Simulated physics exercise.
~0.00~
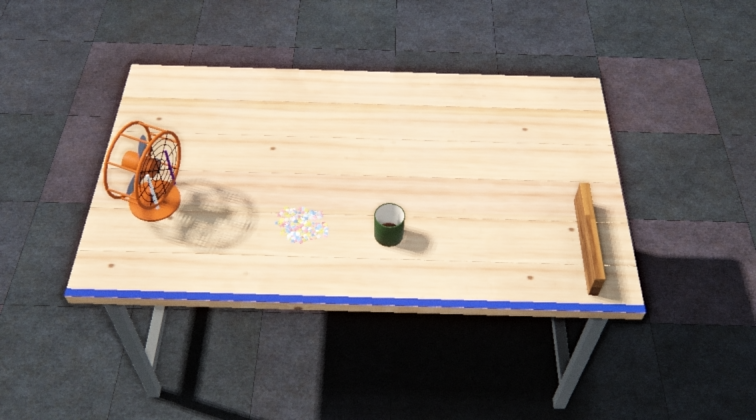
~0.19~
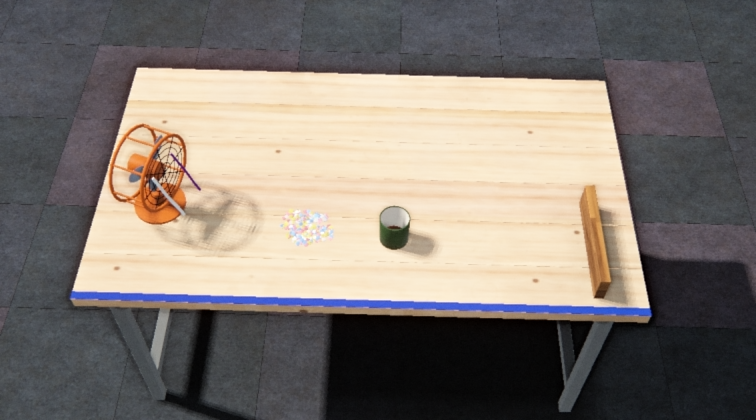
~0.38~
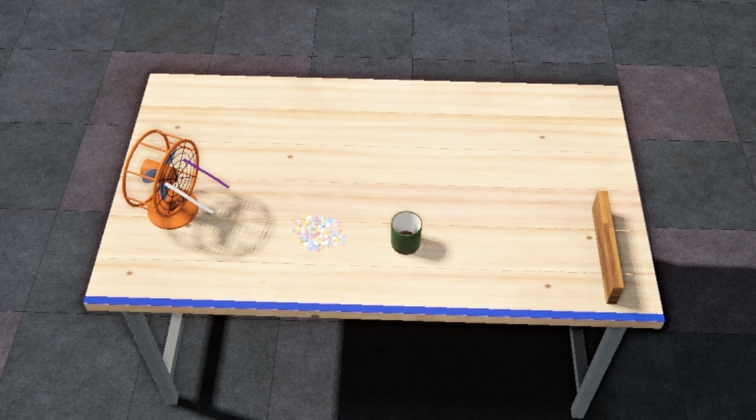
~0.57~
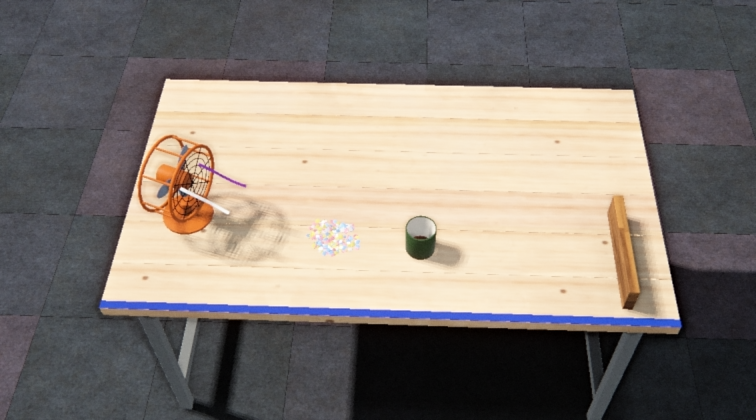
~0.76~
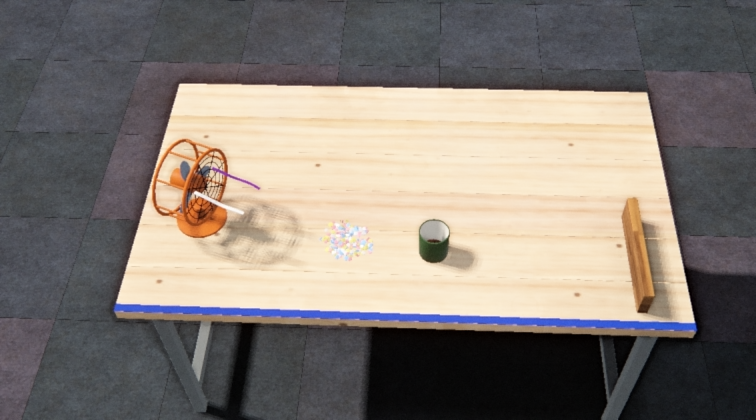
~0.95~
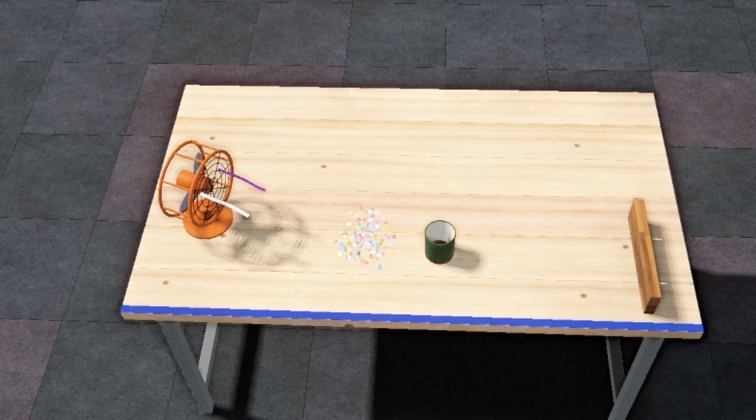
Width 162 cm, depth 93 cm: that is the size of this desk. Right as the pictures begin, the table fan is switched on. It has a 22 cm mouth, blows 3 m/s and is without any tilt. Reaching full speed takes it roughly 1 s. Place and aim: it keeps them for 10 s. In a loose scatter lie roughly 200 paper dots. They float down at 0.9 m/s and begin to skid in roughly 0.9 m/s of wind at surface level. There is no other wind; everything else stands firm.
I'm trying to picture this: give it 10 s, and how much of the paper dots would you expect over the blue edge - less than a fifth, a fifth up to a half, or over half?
The share beyond that edge will come out in the fifth-to-half range.
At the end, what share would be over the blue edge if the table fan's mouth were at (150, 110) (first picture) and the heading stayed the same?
It would be near 80 %.
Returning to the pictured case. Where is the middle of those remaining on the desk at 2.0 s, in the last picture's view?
Somewhere about (491, 196), I'd say.
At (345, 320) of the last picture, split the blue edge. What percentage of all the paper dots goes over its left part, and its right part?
I'd guess near 0 percent left and close to 40 percent right.
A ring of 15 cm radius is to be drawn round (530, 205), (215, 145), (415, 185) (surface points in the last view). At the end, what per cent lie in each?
I would say some 20 %, 0 % and 15 % respectively.
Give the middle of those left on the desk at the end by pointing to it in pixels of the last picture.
I'd put it close to (488, 190) in the last view.
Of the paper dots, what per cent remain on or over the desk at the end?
Roughly 60 per cent.
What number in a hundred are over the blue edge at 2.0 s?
I'd put it at some 25 %.
After 2.0 s the count stands so, 24 % are over the blue edge; the middle of those still in play is near (491, 196).
After 3.2 s the count stands so, 34 % are over the blue edge; the middle of those still in play is near (488, 190).
After 5.5 s the count stands so, 37 % are over the blue edge; the middle of those still in play is near (488, 190).
After 10.0 s, at the end, 38 % are over the blue edge; the middle of those still in play is near (488, 190).
